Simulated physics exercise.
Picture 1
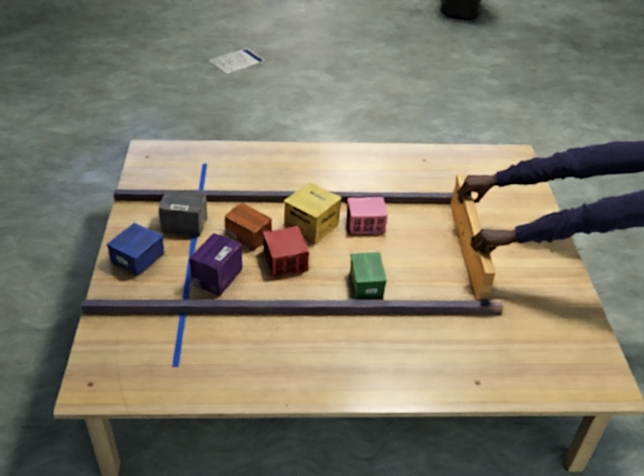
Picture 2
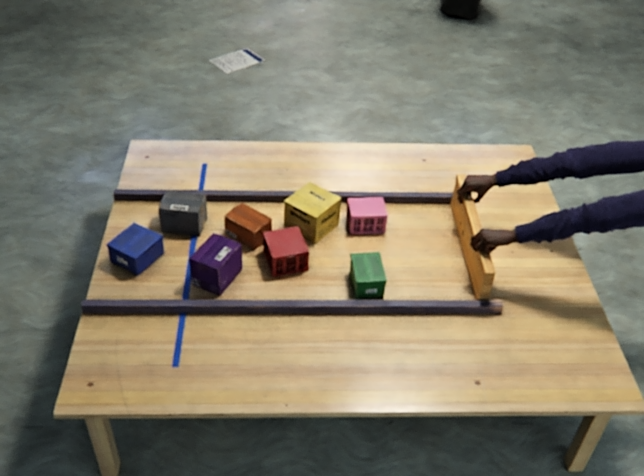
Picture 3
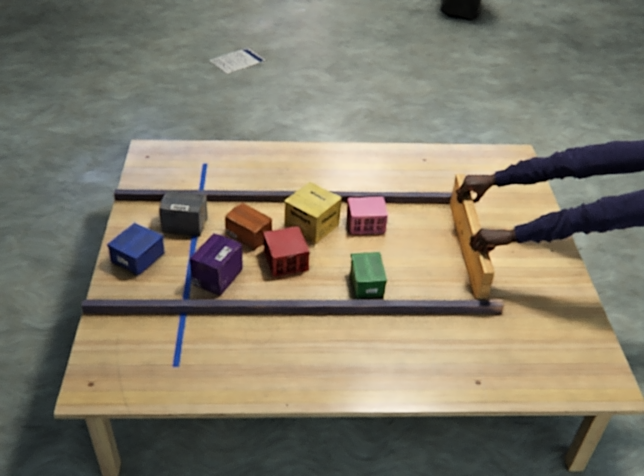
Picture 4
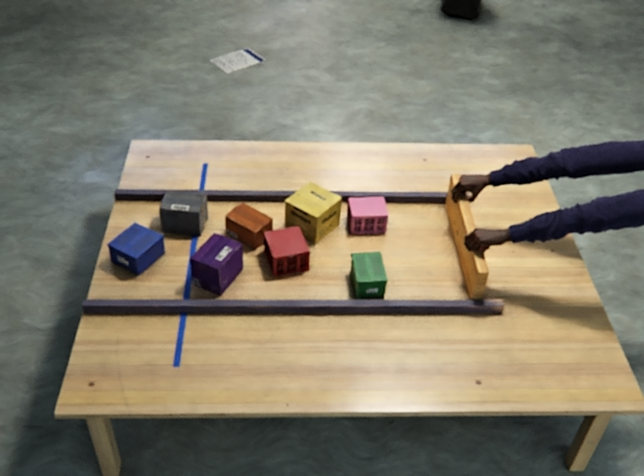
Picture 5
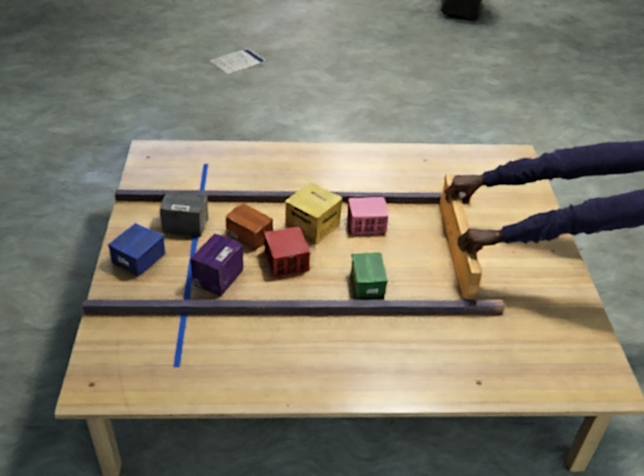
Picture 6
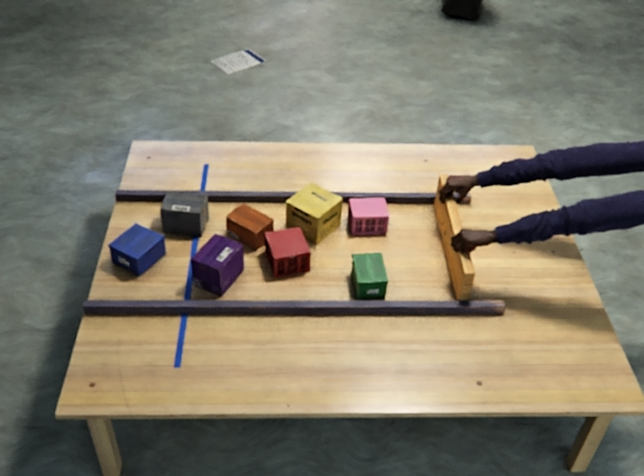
A wooden plank, held by two dark-sleeved arms reaching in from the right, slides slowly a short way left between two dark rails on a wooden table, seen from above by a still camera. Blue, grey and purple boxes sit near a blue tape line at left, with orange, red, yellow, pink and green ones toward the middle. The boxes stay put, untouched by the plank.
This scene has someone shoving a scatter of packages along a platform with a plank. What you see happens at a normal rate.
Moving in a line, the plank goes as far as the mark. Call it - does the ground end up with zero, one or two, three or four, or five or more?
The ground ends up with one or two.
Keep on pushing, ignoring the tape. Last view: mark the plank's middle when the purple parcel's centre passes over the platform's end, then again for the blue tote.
The purple parcel puts it at (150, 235), the blue tote at (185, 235).
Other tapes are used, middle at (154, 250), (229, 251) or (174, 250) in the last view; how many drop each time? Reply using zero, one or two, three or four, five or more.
Taking them in turn, 3 or 4; not one; one or two.
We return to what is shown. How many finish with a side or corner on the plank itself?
3 of them.
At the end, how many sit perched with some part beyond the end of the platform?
I'd say 1 of them.
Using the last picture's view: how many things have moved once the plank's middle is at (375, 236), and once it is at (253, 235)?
Tally: 3; 7.
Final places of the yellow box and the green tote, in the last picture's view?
First (141, 202), then (173, 276).
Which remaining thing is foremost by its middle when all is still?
It's the blue tote that ends nearest.
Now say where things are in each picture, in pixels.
In the first picture, blue tote (136, 249); grey parcel (183, 213); purple parcel (217, 264); plank (471, 236); tape (192, 250).
In the second picture, grey parcel (183, 213); pink crate (367, 216).
In the third picture, purple parcel (217, 264); green tote (368, 276).
In the fourth picture, blue tote (137, 249); red crate (286, 251).
In the fifth picture, grey parcel (185, 214); orange box (249, 226).
In the sixth picture, blue tote (138, 250); grey parcel (185, 214); purple parcel (218, 265); plank (453, 236); tape (194, 250).
A little later, none off yet; blue tote at rest near (138, 250); grey parcel at rest near (185, 214); purple parcel at rest near (218, 265).
Next, none off yet; blue tote at rest near (138, 250); grey parcel shifted a little near (173, 213); purple parcel at rest near (218, 265).
When it is over, the number that fall off is one or two; down, grey parcel.
